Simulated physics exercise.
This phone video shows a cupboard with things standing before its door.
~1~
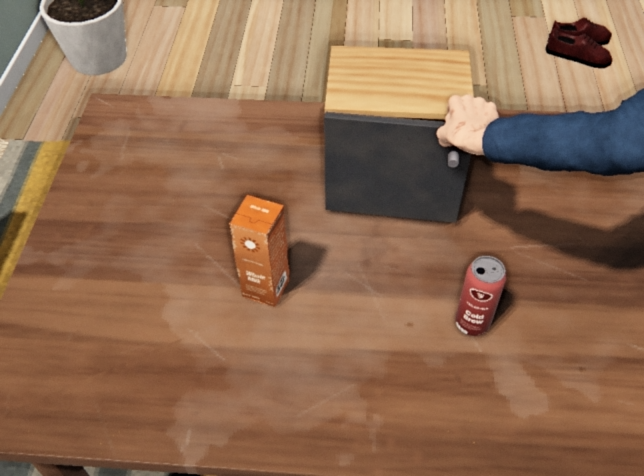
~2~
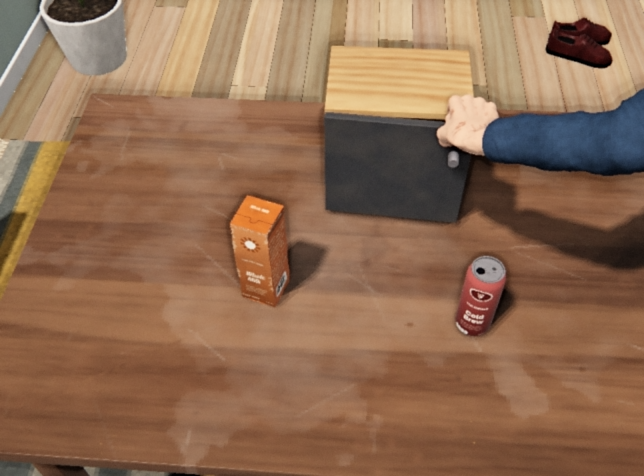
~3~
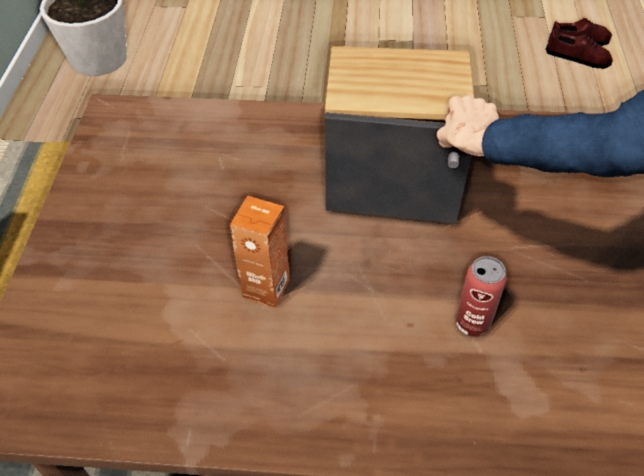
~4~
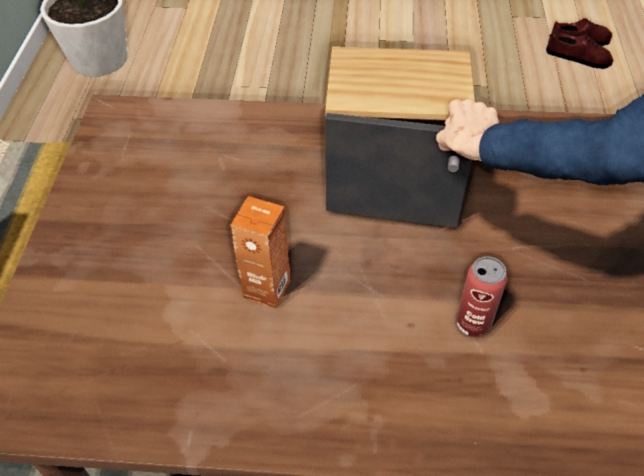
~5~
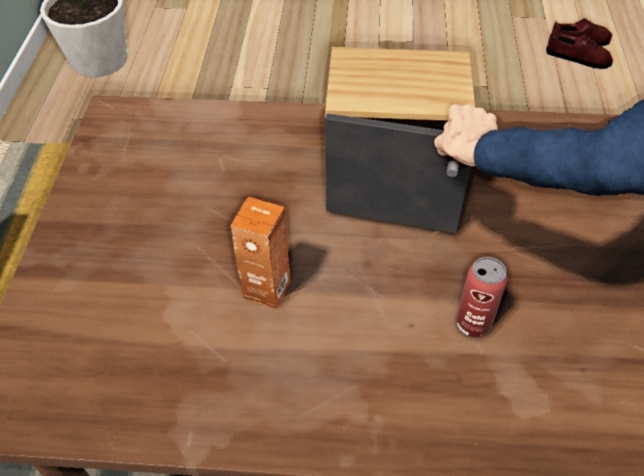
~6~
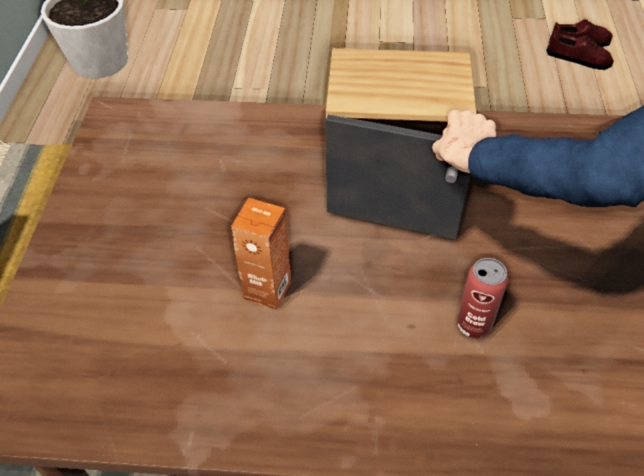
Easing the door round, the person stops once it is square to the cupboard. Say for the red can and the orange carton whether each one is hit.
Here the red can is not hit, the orange carton is not hit.
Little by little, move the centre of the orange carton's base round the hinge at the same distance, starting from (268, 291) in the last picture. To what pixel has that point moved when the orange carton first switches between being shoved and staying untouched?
Roughly (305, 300).
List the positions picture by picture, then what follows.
Door 4° open; red can (479, 298); orange carton (262, 254); door (394, 175), in the first picture.
Door 4° open; orange carton (262, 254); door (394, 175), in the second picture.
Door 4° open; red can (480, 298); door (394, 176), in the third picture.
Door 6° open; orange carton (263, 255); door (395, 177), in the fourth picture.
Door 9° open; red can (481, 299); door (394, 181), in the fifth picture.
Door 12° open; red can (481, 300); orange carton (264, 256); door (394, 184), in the sixth picture.
Then, 0.64 s later than the last frame, door 37° open; red can at rest near (481, 300); orange carton at rest near (264, 256).
Then, 1.42 s later than the last frame, door 67° open; red can at rest near (481, 300); orange carton at rest near (264, 256).
Then, 2.06 s later than the last frame, door 90° open; red can at rest near (481, 300); orange carton at rest near (264, 256).
When it is over, the red can remains where it is, near (481, 300); the orange carton remains where it is, near (264, 256).
